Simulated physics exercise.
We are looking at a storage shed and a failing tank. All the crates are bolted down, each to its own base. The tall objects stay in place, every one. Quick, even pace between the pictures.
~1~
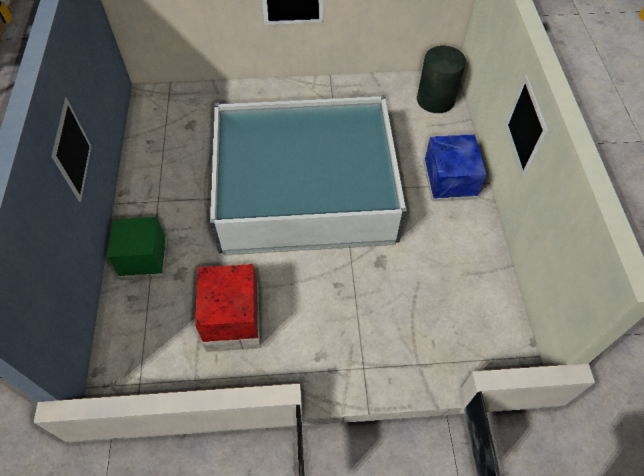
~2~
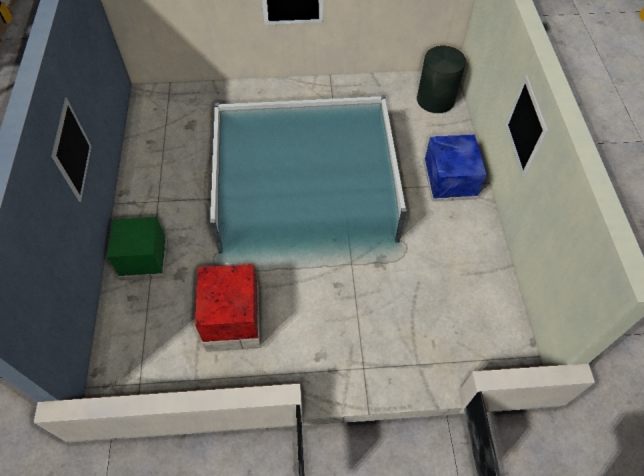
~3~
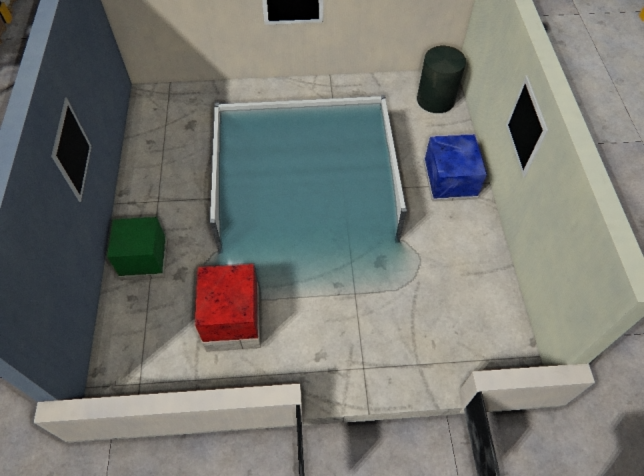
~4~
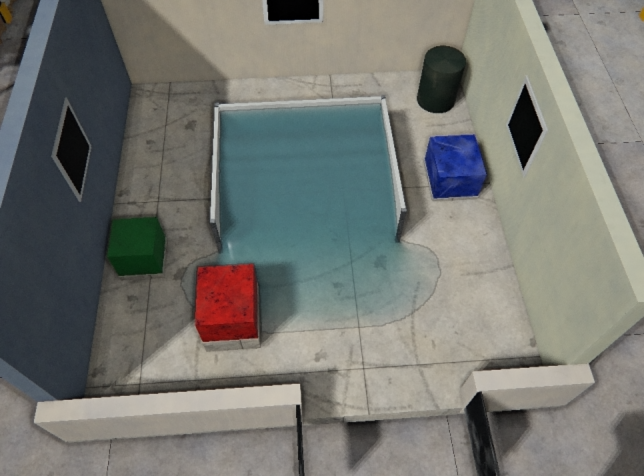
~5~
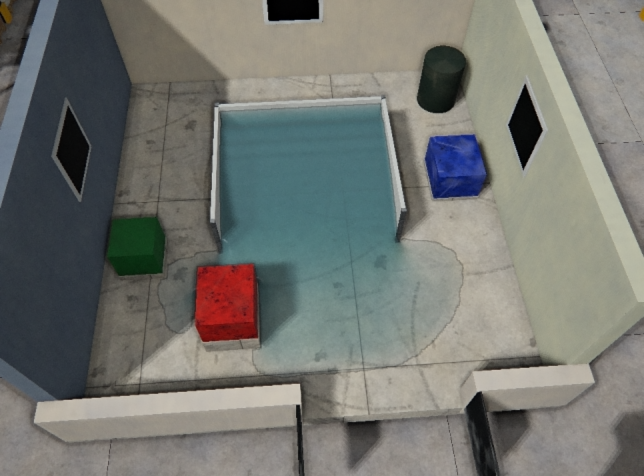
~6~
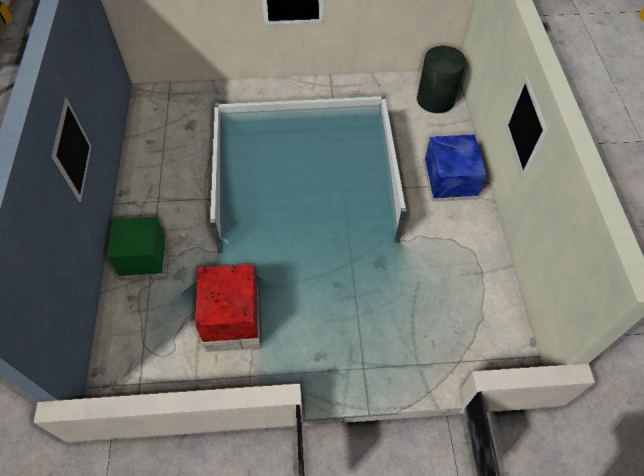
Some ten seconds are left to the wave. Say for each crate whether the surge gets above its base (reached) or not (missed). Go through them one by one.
One by one: The red crate gets caught by the water, the green crate gets caught by the water, the blue crate gets caught by the water.
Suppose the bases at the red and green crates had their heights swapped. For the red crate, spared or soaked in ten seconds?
Red crate: Flooded.
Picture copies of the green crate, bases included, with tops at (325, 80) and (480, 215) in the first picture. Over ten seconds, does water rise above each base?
Taking them in order, the first is untouched and the second is flooded.
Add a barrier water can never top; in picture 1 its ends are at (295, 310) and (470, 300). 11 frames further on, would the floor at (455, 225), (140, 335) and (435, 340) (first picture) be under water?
As listed: Under water, covered, not flooded.
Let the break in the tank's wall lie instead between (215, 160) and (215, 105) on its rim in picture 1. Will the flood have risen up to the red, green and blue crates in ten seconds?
Here's how it goes: The red crate is left untouched, the green crate is swamped, and the blue crate is swamped.
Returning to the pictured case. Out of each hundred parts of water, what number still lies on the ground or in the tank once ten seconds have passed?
Some 48 per cent.
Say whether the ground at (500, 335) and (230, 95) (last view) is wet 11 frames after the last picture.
Going in order, I'd say drenched for the first and clear for the second.
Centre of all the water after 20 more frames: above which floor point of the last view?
Roughly (289, 269).
A moment on, water covers 40 % of the floor; the red crate water round its plinth, the green crate water round its plinth, the blue crate not reached.
Next, water covers 50 % of the floor; the red crate water round its plinth, the green crate water round its plinth, the blue crate not reached.
Then, water covers 65 % of the floor; the red crate water round its plinth, the green crate water round its plinth, the blue crate water round its plinth.
Later, water covers 85 % of the floor; the red crate water round its plinth, the green crate water round its plinth, the blue crate water round its plinth.
In the end, water covers 100 % of the floor; the red crate was topped, the green crate was topped, the blue crate was topped.
